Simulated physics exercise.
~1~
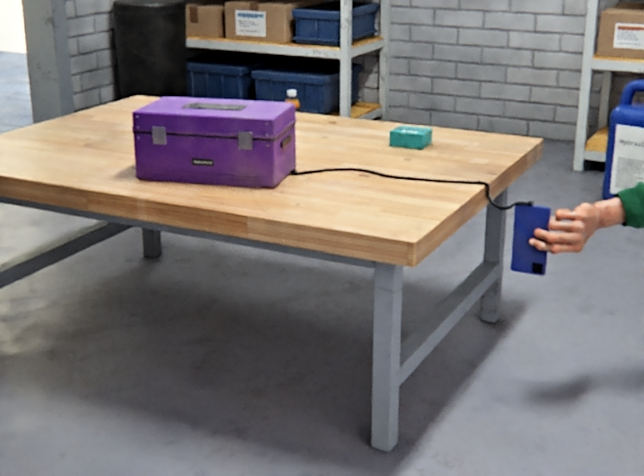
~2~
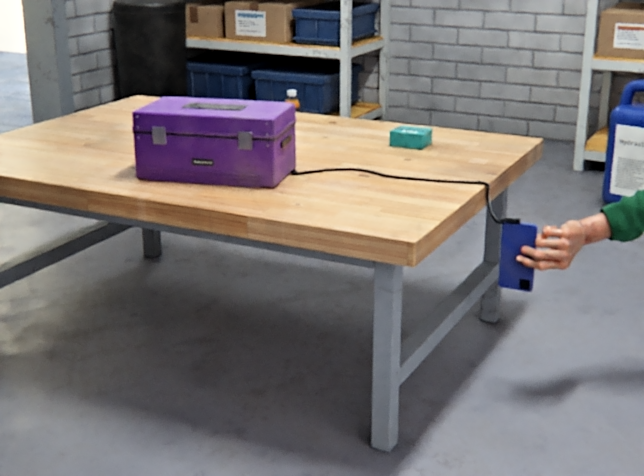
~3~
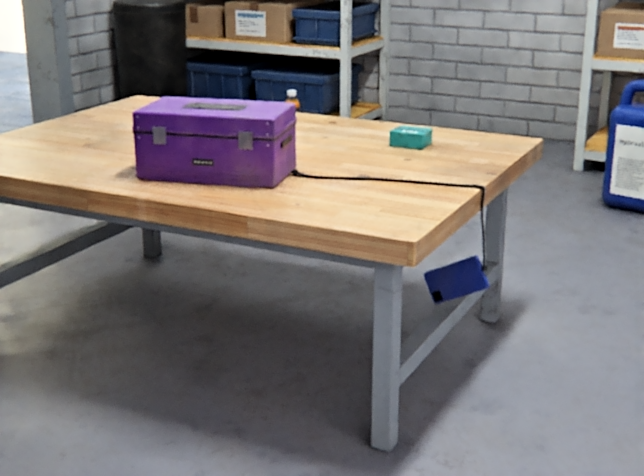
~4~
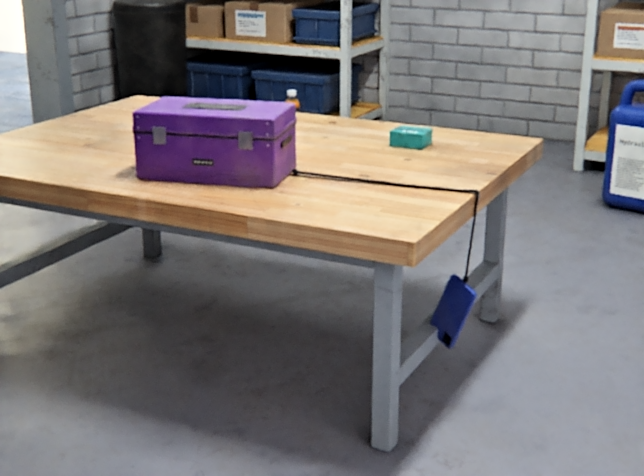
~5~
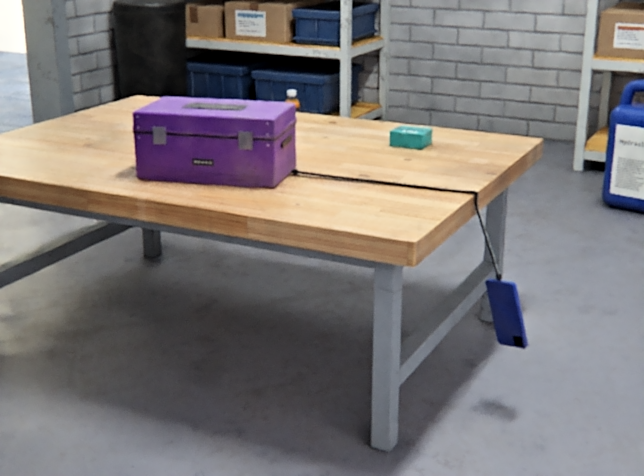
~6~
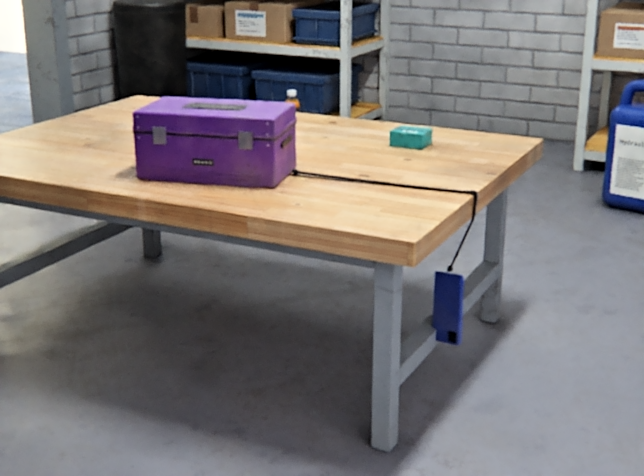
At first, a hand at the right holds a blue phone just past the end of a wooden workbench, with a dark ribbon running from it across the top to a purple toolbox. A small turquoise box sits nearby on the bench. The hand moves the phone left and slightly down, then lets go and withdraws from view. The phone tips and drops a little, and the ribbon, draped over the edge, holds it up. It swings to the right, then back left. It ends hanging above the floor, with the toolbox and the turquoise box still in place.
